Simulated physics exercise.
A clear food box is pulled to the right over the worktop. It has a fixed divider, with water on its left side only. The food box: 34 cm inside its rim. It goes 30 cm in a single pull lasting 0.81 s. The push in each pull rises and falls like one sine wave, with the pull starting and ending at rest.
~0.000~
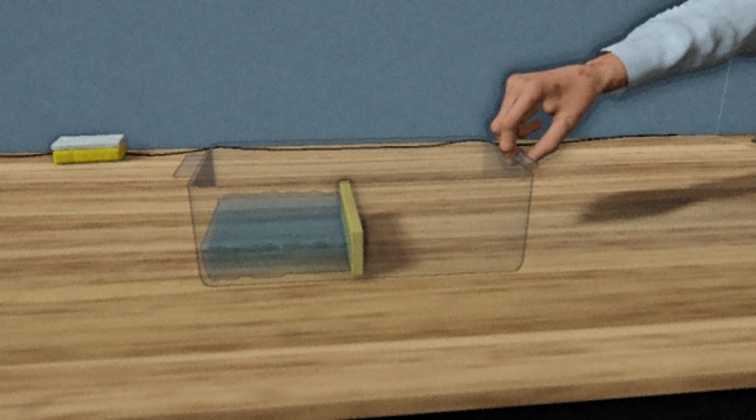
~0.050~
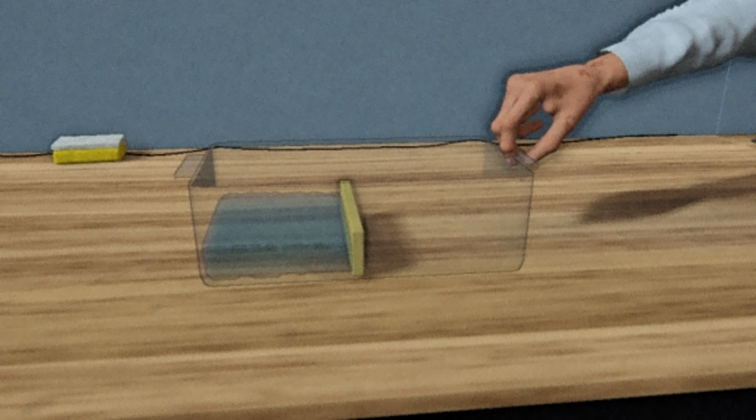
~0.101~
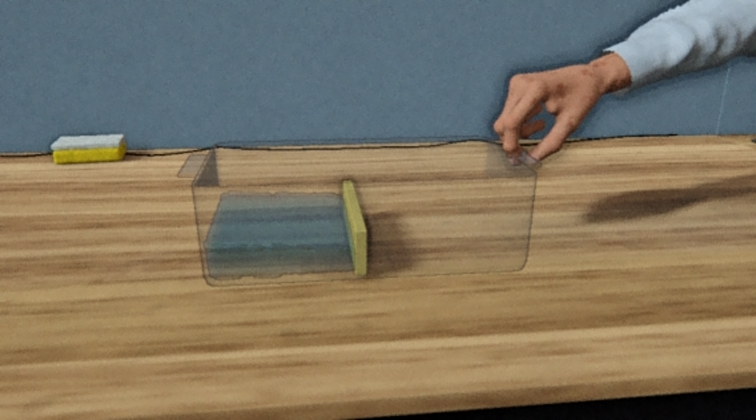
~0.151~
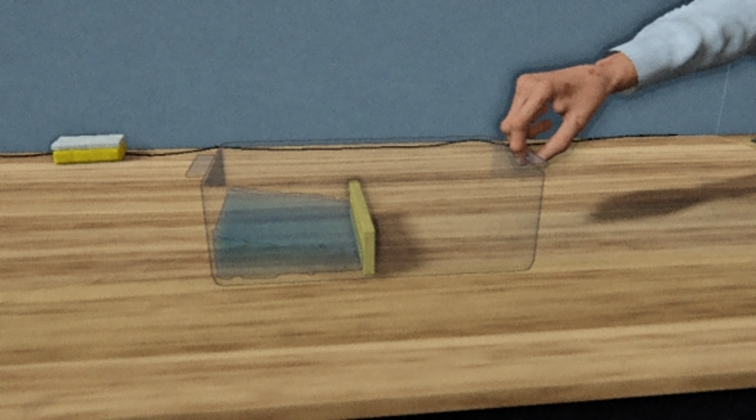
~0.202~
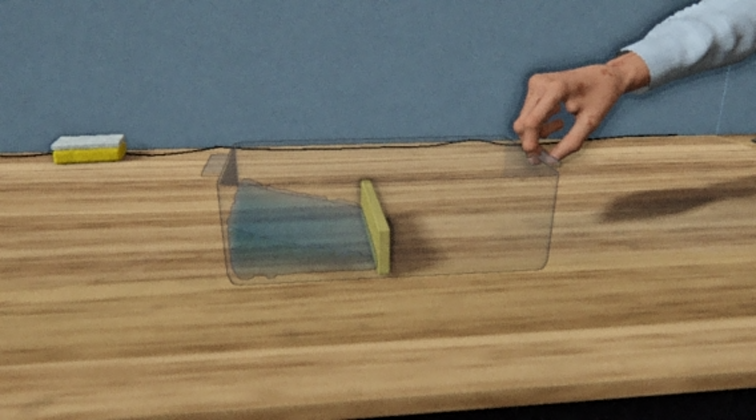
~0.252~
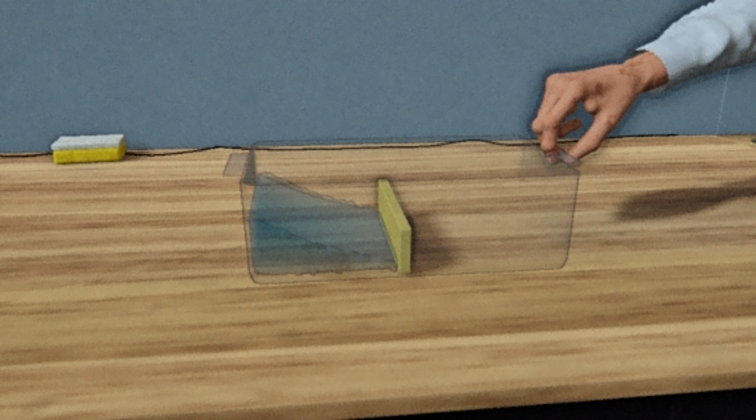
In the video, a hand pulls a clear box to the right across a wooden worktop, and the bluish water left of its yellow divider tilts, rising at the left wall and dipping toward the divider.
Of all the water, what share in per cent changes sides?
About 28 out of every hundred.
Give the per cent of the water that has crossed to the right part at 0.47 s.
It works out to near 0 per cent at that moment.
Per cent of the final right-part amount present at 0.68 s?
About 80 per cent.
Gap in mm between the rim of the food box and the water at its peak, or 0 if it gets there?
My guess is close to 15 mm.
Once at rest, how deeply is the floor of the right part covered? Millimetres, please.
About 10 millimetres deep.
After 0.47 s it has gone 19 cm; 0 per cent is on the right side and 0 is out of the food box.
After 0.68 s it has gone 29 cm; 22 per cent is on the right side and 0 is out of the food box.
After 0.90 s it has gone 30 cm; 27 per cent is on the right side and 1 is out of the food box.
After 1.11 s it has gone 30 cm; 27 per cent is on the right side and 1 is out of the food box.
In the end 28 per cent is on the right side and 1 is out of the food box.
